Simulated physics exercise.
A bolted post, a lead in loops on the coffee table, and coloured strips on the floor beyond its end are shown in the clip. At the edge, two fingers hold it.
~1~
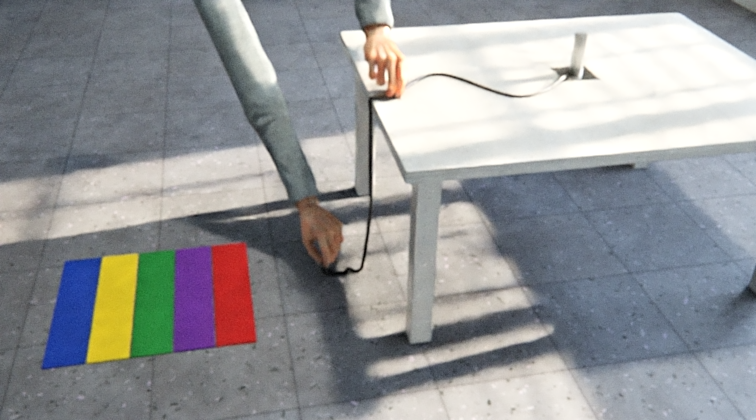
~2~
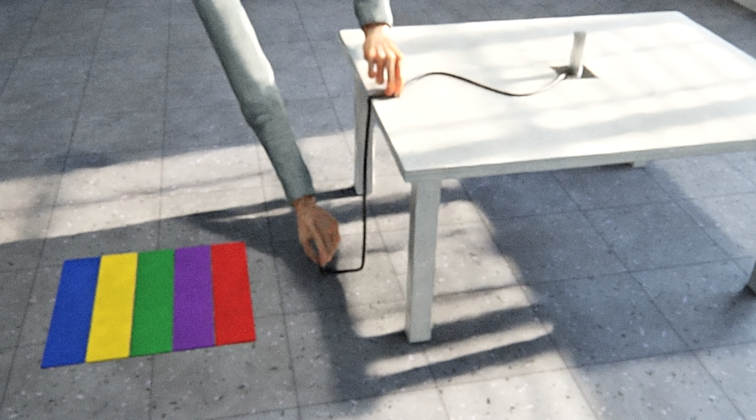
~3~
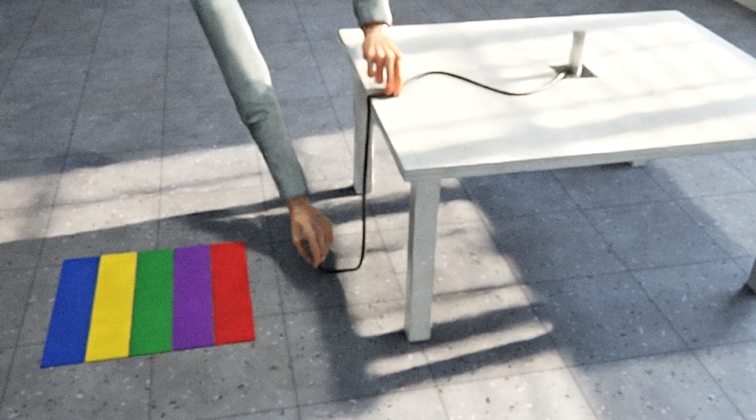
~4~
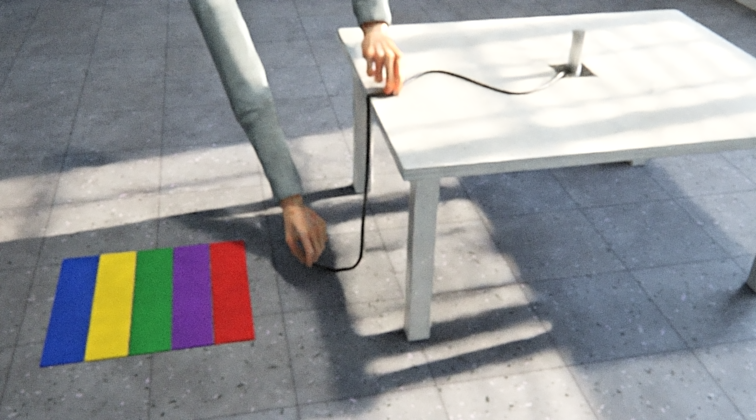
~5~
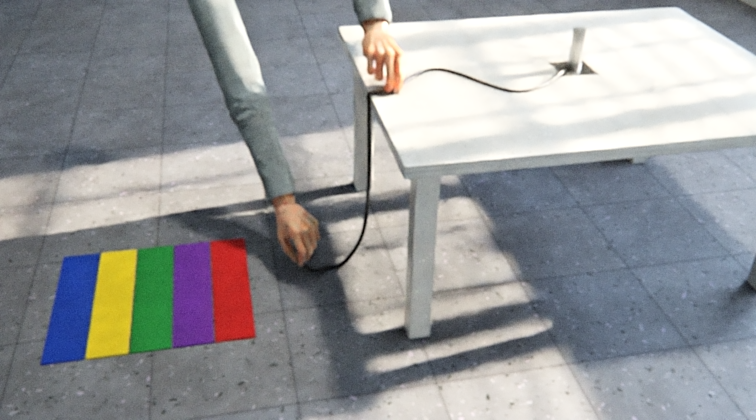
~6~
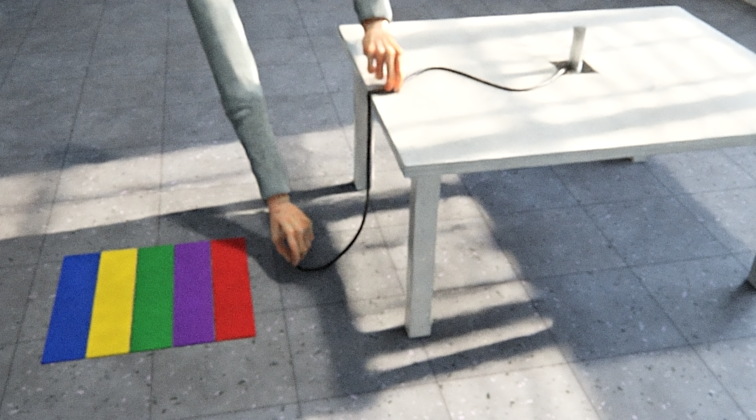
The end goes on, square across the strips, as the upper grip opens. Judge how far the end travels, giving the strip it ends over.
It ends over the yellow strip.
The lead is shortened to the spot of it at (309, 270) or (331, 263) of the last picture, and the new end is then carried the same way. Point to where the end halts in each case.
Around (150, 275) for the first cut and around (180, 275) for the second.
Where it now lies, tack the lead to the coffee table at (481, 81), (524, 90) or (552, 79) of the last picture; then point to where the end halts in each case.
In that order: (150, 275), (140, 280) and (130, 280).
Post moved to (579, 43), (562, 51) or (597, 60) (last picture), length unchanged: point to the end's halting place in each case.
Results per try: (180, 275); (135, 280); (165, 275).
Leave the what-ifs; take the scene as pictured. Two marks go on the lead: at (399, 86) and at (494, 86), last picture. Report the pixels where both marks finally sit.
At (344, 112) for the first, at (465, 78) for the second.
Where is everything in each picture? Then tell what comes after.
End (323, 263); red (235, 324); purple (194, 329); green (153, 334); yellow (110, 339); blue (67, 344), in the first frame.
End (320, 262); lead through (550, 86) (486, 87) (417, 79) (369, 115) (365, 185) (364, 251), in the second frame.
End (313, 262), in the third frame.
End (306, 262); lead through (548, 84) (484, 86) (416, 77) (369, 113) (367, 183) (362, 249), in the fourth frame.
End (299, 261), in the fifth frame.
End (293, 260); lead through (549, 81) (485, 83) (417, 74) (369, 110) (368, 179) (350, 246), in the sixth frame.
Soon after, end near (181, 273); over purple.
Then, end near (140, 278); over green.
At full stretch, end near (117, 280); over yellow. It halts on the yellow strip.
